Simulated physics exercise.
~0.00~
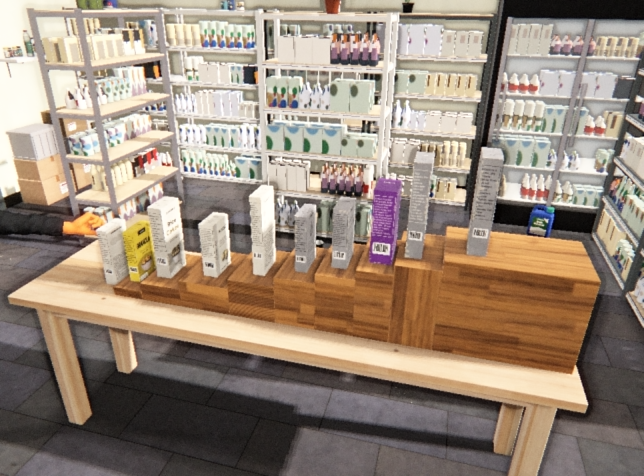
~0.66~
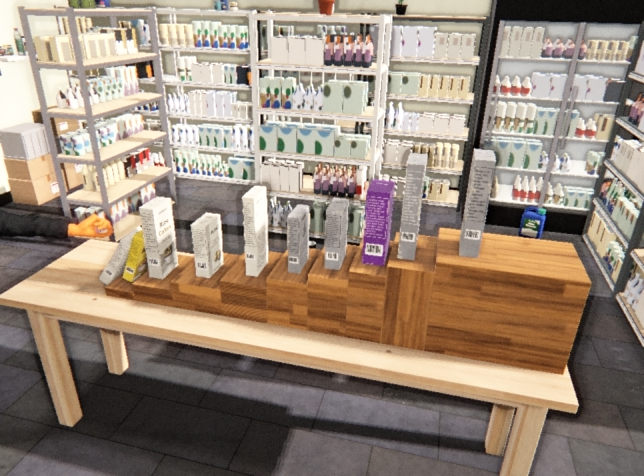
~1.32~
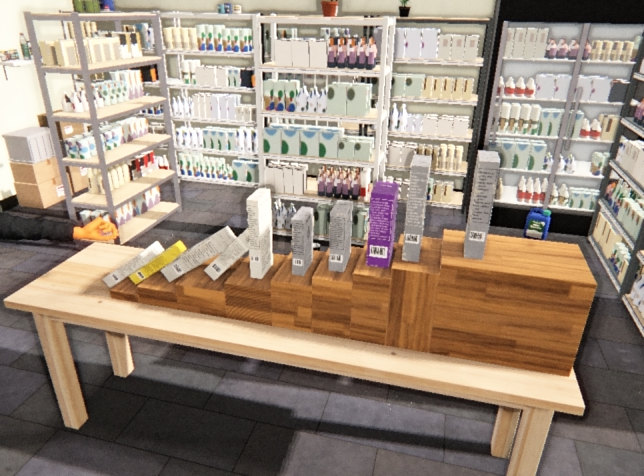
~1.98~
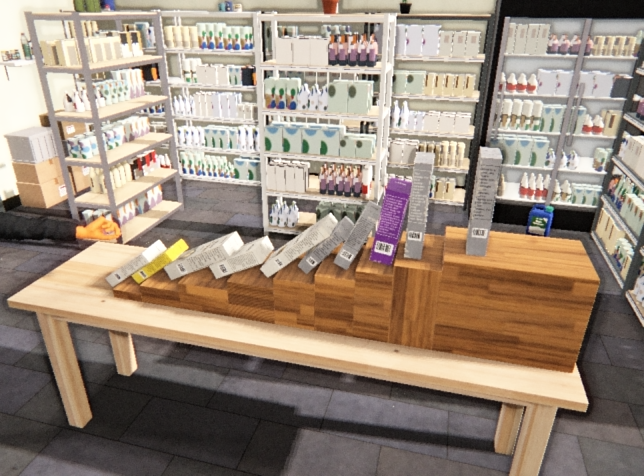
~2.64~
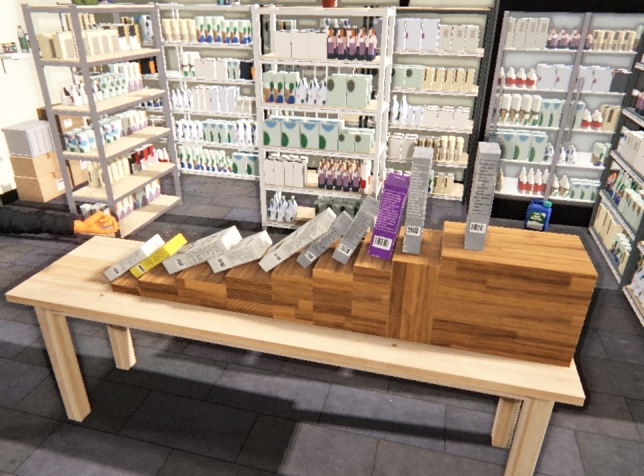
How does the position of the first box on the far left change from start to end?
It stands upright at the start, and by the end it is leaning over to the right.
